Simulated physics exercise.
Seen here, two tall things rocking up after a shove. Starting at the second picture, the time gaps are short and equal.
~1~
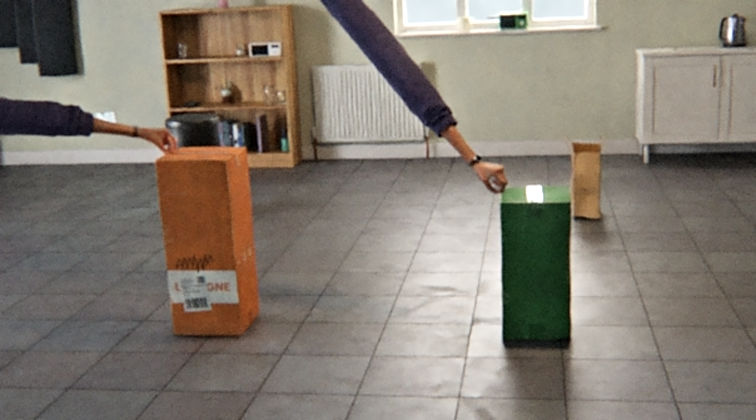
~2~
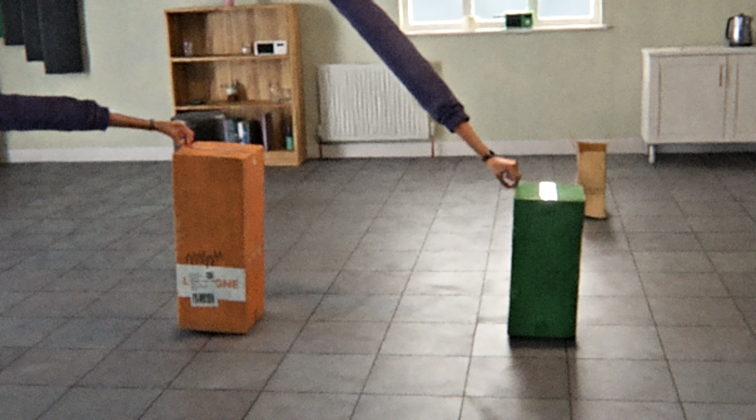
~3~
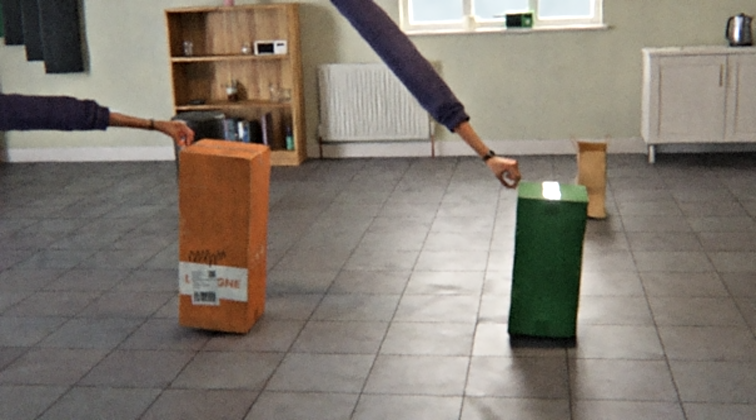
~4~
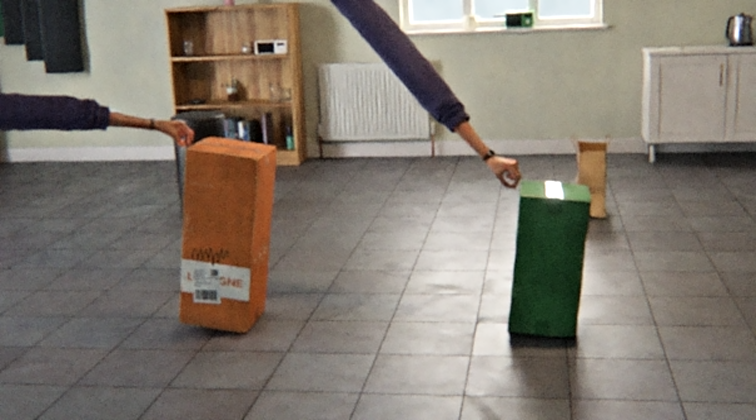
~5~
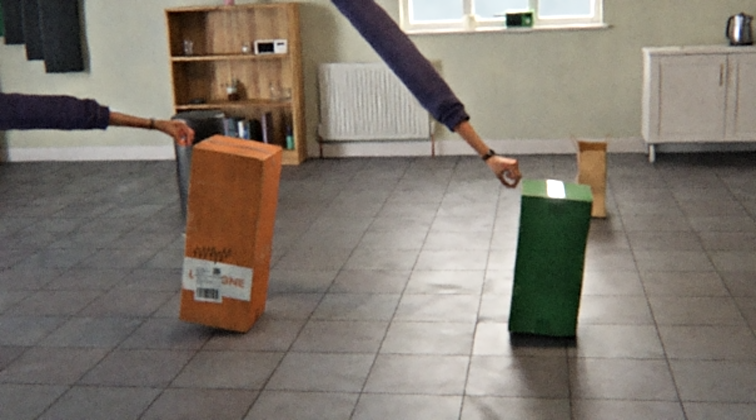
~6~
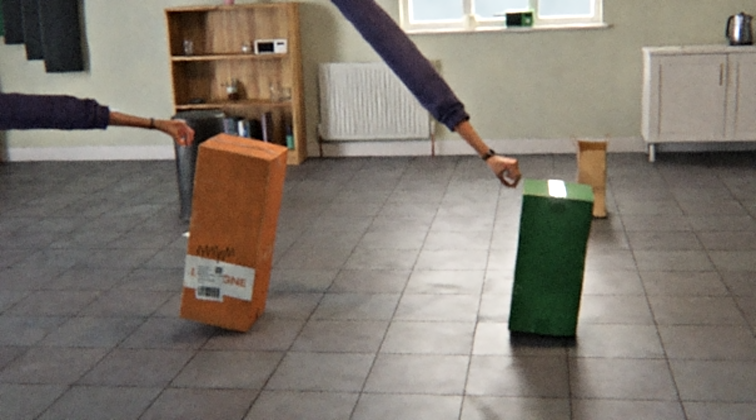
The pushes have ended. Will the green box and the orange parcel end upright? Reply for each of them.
In the end the green box stays upright, while the orange parcel tumbles over.
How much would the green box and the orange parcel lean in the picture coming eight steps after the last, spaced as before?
Close to 2° and near 25° off vertical, respectively.
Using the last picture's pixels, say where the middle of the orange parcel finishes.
You'll find it close to (342, 289).
Then, 0.18 s on from there, green box upright near (543, 260); orange parcel 28° off upright near (259, 231).
Then, 0.36 s on from there, green box upright near (539, 259); orange parcel 47° off upright near (291, 240).
Then, 0.50 s on from there, green box upright near (542, 260); orange parcel 73° off upright near (326, 266).
In the end, the green box settles on its feet, near (541, 260); the orange parcel topples, near (342, 289).
